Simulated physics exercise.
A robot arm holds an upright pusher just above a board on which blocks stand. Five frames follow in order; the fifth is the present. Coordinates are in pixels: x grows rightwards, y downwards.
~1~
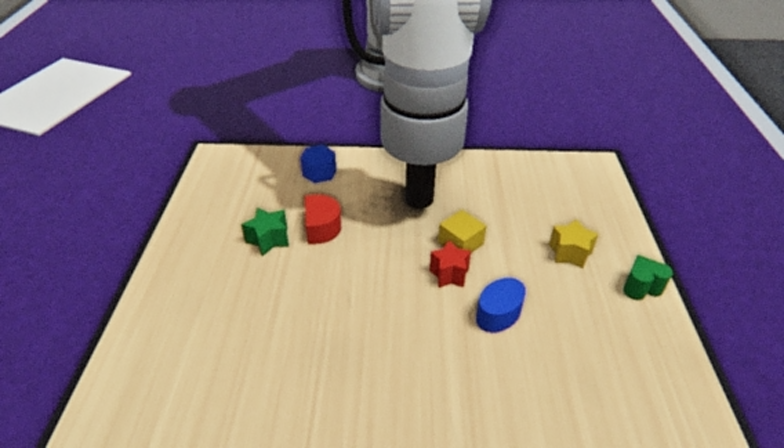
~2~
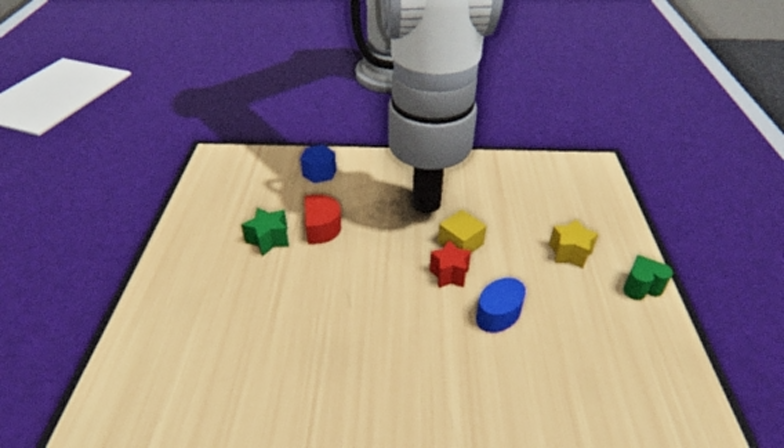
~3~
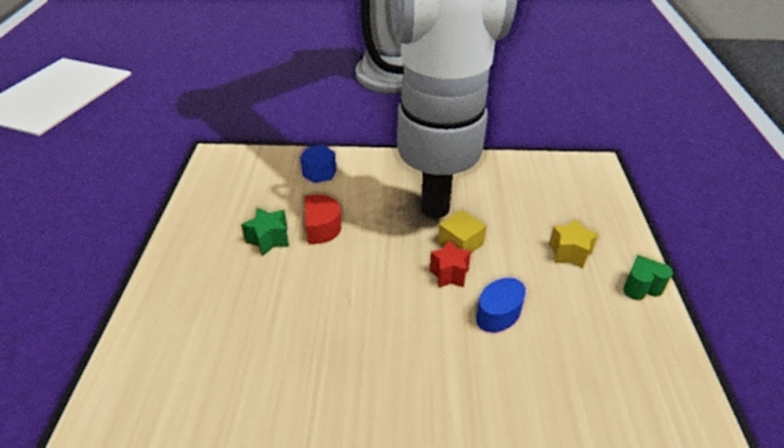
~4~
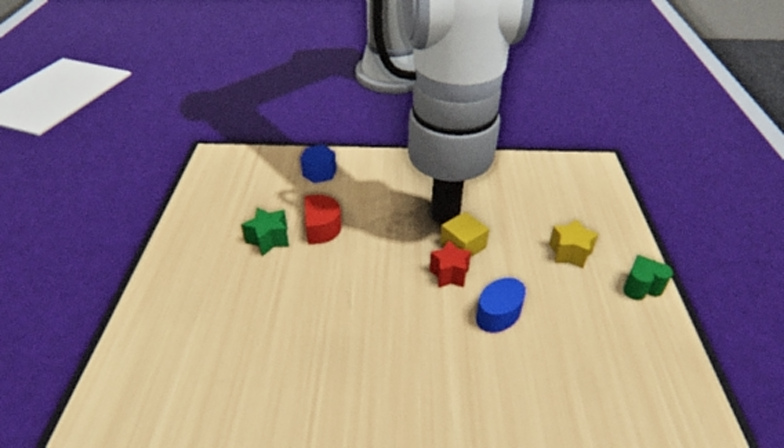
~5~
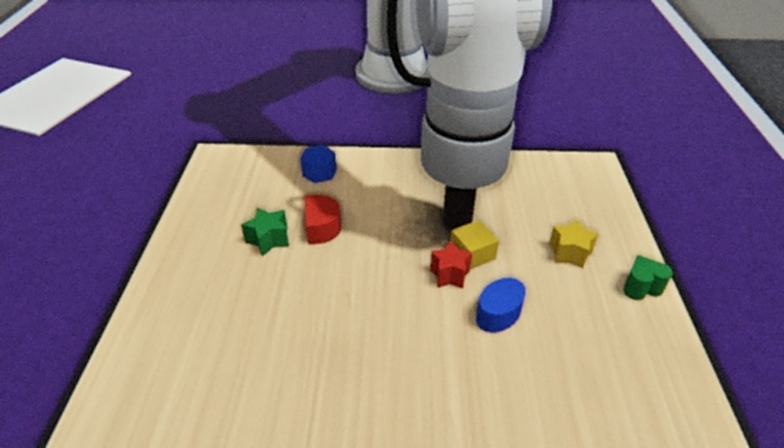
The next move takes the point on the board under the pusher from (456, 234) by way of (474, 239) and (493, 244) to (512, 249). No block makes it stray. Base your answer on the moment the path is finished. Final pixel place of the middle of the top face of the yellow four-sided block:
The middle of the upper face of the yellow four-sided block will lie at about (496, 248) in the picture.
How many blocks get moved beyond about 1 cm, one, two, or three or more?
One block, no more.
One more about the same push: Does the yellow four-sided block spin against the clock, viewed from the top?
No
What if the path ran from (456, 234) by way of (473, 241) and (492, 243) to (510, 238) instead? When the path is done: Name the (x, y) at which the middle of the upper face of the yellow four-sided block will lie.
Its top middle: (492, 247).
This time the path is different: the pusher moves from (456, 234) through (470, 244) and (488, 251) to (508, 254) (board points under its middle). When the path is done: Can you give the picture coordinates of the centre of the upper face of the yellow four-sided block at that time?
I'd say the yellow four-sided block ends with its top centre at (503, 257).
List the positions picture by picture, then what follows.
In the first picture, tip of the pusher (419, 200), middles of tops, red star-shaped block (452, 256), yellow four-sided block (463, 224).
In the second picture, pusher (427, 204), nothing pushed.
In the third picture, pusher (435, 209), nothing pushed.
In the fourth picture, pusher (445, 215), yellow four-sided block (466, 226).
In the fifth picture, pusher (457, 222), red star-shaped block (452, 256), yellow four-sided block (475, 235).
On the path given first. Halfway along, pusher (486, 230); yellow four-sided block (494, 246), turned 40° clockwise.
At the end, pusher (515, 237); red star-shaped block unmoved; yellow four-sided block (496, 248), turned 45° clockwise.
